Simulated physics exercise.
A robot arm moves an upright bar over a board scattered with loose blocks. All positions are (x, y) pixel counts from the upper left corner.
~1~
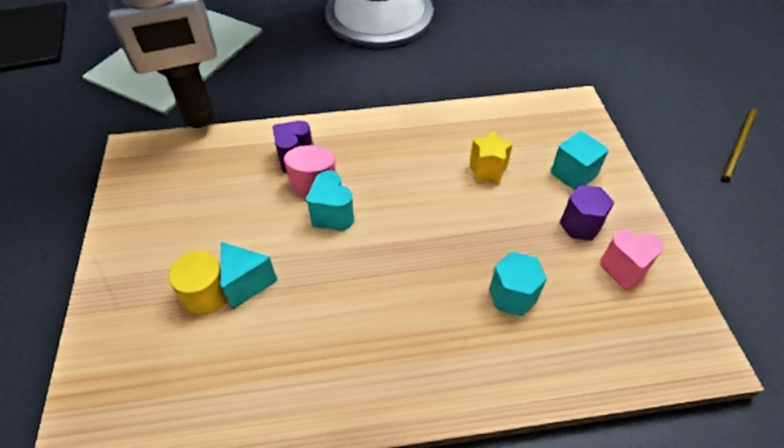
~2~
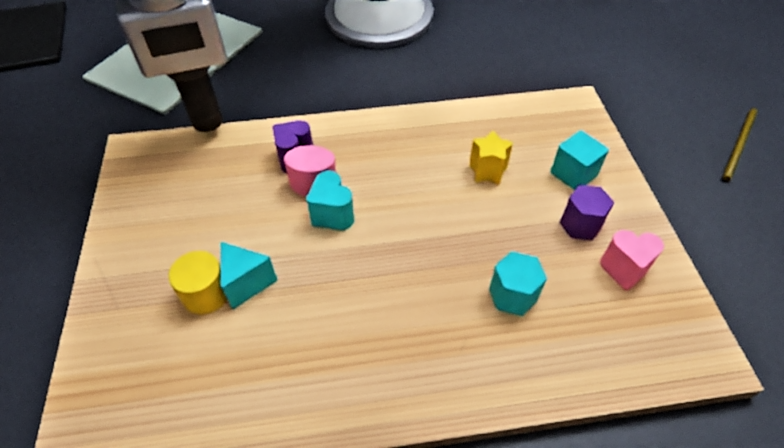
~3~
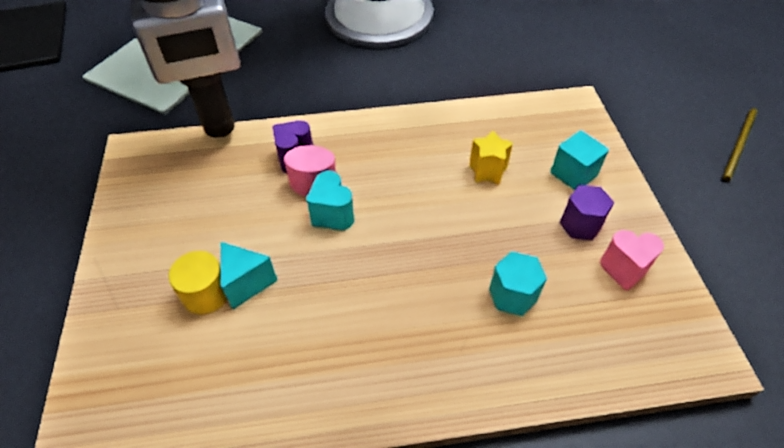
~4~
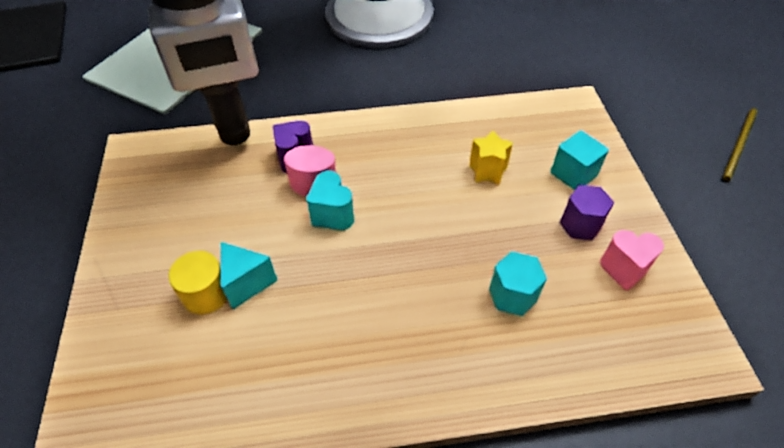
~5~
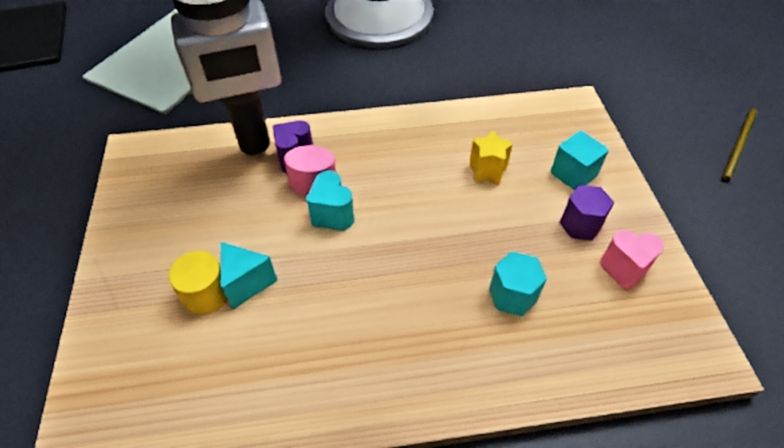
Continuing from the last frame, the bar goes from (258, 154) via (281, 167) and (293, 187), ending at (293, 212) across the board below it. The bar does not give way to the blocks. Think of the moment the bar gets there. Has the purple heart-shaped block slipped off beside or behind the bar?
I'd say yes.
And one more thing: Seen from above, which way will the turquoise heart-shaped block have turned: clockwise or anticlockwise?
It ends up turned clockwise.
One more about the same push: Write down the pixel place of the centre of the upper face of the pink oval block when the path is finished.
Close to (329, 170).
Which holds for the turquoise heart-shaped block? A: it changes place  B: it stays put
Choice A: It changes place.
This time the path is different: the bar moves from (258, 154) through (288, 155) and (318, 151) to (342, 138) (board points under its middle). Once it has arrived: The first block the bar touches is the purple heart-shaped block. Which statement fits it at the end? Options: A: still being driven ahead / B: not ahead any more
I'll go with B - not ahead any more.
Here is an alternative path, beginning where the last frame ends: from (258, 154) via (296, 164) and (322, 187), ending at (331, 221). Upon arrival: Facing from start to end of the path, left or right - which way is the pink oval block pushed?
Picture yourself facing from the start of the path to its end: The pink oval block moves off to your left.
What follows on the original path. One third of the way, bar (279, 158); purple heart-shaped block (309, 132); pink oval block (314, 160).
Two thirds of the way, bar (291, 178); purple heart-shaped block (311, 131); pink oval block (327, 167), turned 25° anticlockwise; turquoise heart-shaped block (338, 195), turned 35° clockwise.
At the end, bar (290, 202); purple heart-shaped block (311, 131); pink oval block (329, 170), turned 50° anticlockwise; turquoise heart-shaped block (343, 196), turned 50° clockwise.
